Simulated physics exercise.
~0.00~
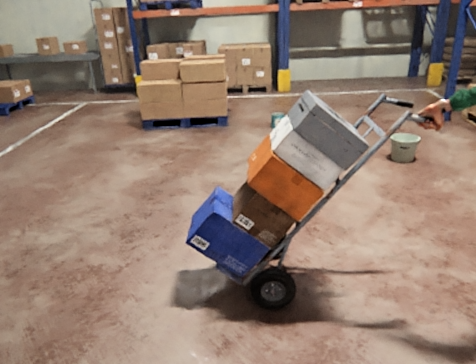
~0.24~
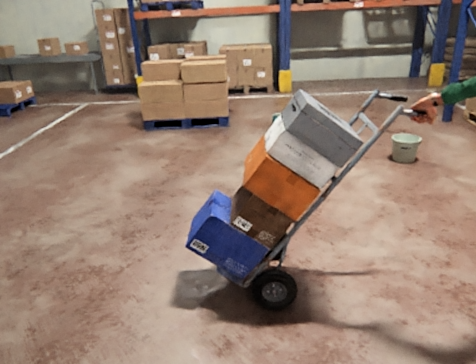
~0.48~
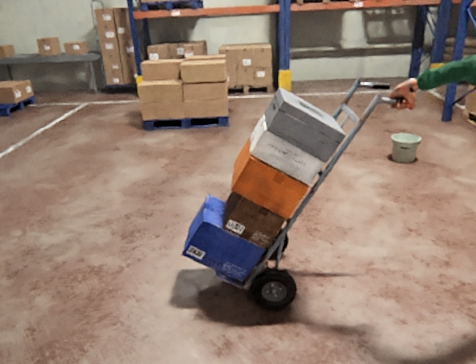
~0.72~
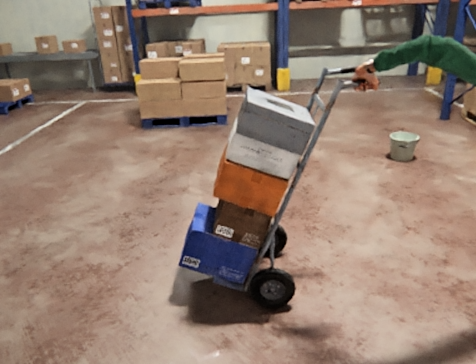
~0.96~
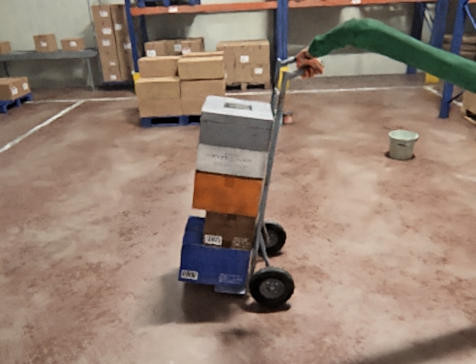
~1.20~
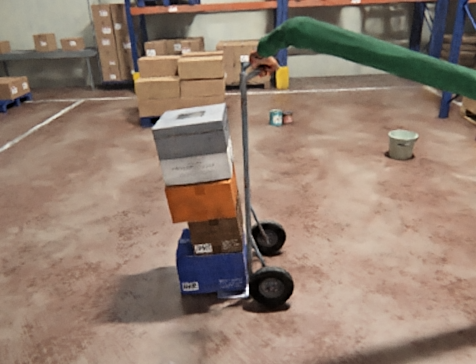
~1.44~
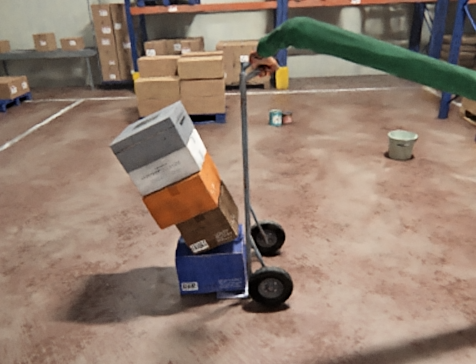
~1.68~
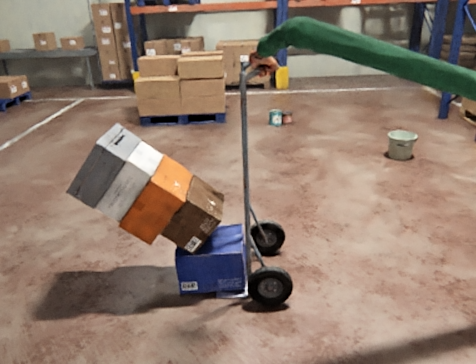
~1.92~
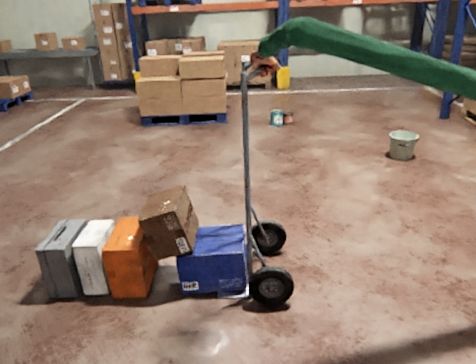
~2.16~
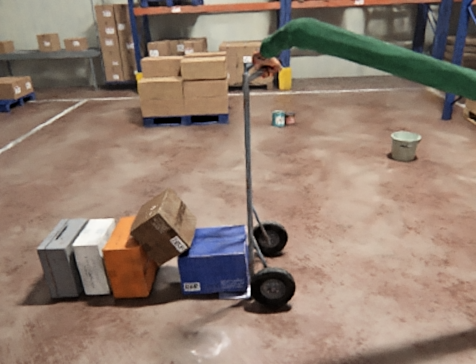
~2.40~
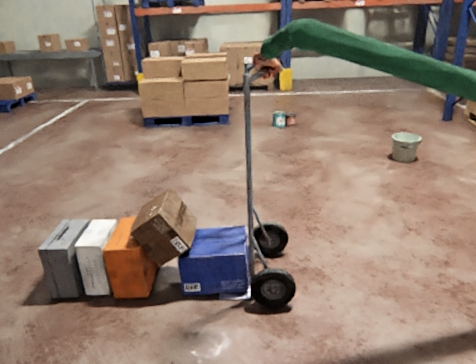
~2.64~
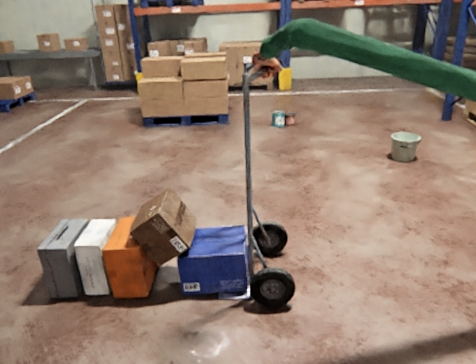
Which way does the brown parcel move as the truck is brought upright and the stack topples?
The brown parcel moves to the left, tipping off the blue box toward the orange box.
